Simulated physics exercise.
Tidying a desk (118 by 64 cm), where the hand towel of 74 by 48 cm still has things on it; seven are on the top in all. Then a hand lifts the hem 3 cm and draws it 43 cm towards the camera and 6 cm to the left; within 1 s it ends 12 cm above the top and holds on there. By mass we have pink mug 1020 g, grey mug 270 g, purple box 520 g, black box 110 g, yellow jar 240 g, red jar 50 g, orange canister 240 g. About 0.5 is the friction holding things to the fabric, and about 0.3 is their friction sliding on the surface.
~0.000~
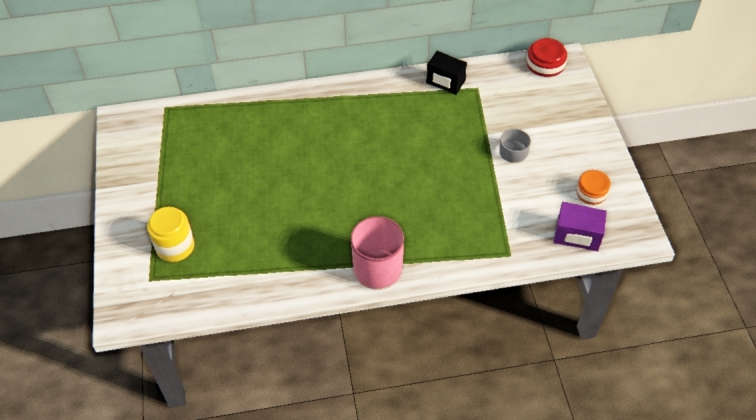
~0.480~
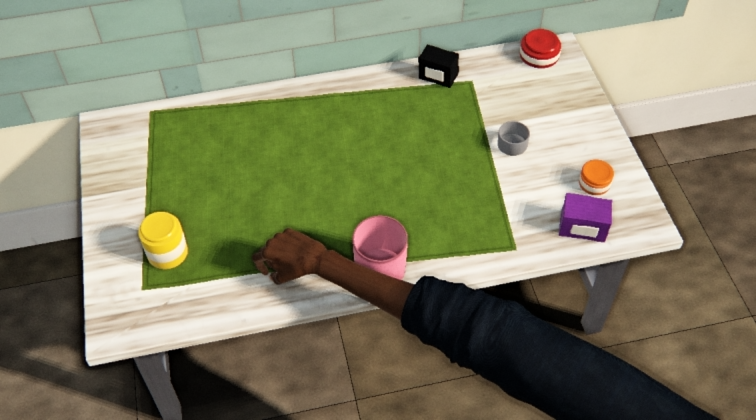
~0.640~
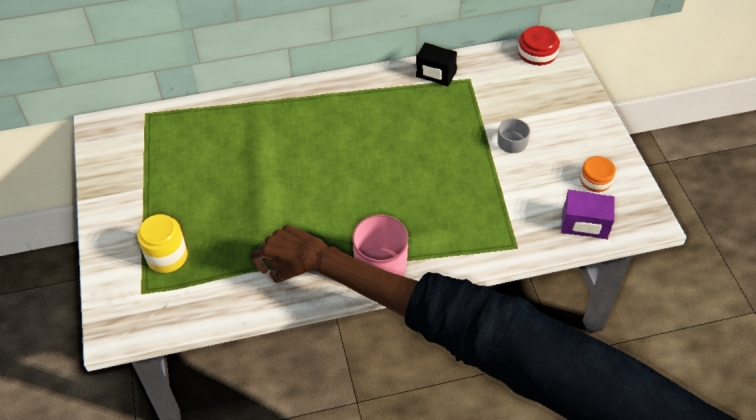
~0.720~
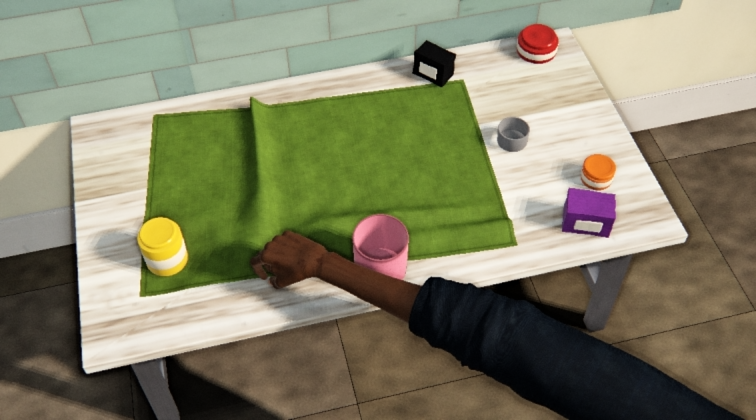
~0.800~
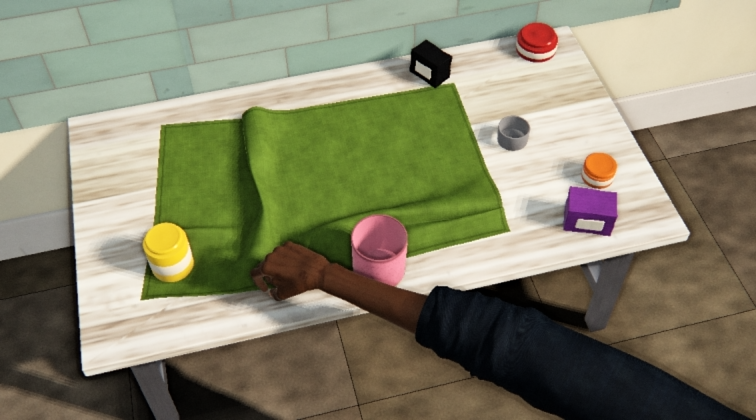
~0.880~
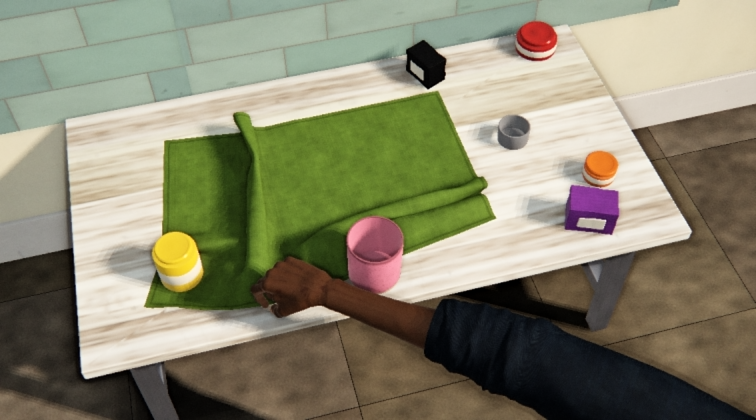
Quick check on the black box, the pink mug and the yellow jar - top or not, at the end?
The black box never comes down. The pink mug fails to stay up. The yellow jar fails to stay up.
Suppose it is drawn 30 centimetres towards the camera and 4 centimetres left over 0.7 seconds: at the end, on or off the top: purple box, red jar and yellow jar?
In that case purple box holds on, red jar holds on and yellow jar is lost over the edge.
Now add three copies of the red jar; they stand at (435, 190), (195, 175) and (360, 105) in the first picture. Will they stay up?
By position: Off, off, on.
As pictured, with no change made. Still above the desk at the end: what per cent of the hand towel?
About 30 per cent.
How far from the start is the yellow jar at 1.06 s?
For the yellow jar, I get 15 cm from where it started.
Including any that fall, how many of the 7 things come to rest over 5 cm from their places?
Counted result: 2.
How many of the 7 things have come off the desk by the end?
My count is 2.
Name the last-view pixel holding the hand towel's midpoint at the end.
Around (262, 389).
At 1.1 s, 95 % of the hand towel is still over the top; yellow jar 15 cm off its start, pink mug on its side, 6 cm off its start, black box 2 cm off its start.
At 1.2 s, 70 % of the hand towel is still over the top; yellow jar 27 cm off its start, pink mug on its side, 14 cm off its start, black box 2 cm off its start.
At 1.4 s, 45 % of the hand towel is still over the top; yellow jar over the edge, pink mug over the edge, black box 2 cm off its start at (426, 54).
At 1.6 s, 35 % of the hand towel is still over the top; yellow jar over the edge, pink mug over the edge, black box 2 cm off its start.
At 3.2 s, 30 % of the hand towel is still over the top; pink mug over the edge, yellow jar over the edge, black box 2 cm off its start at (426, 54).
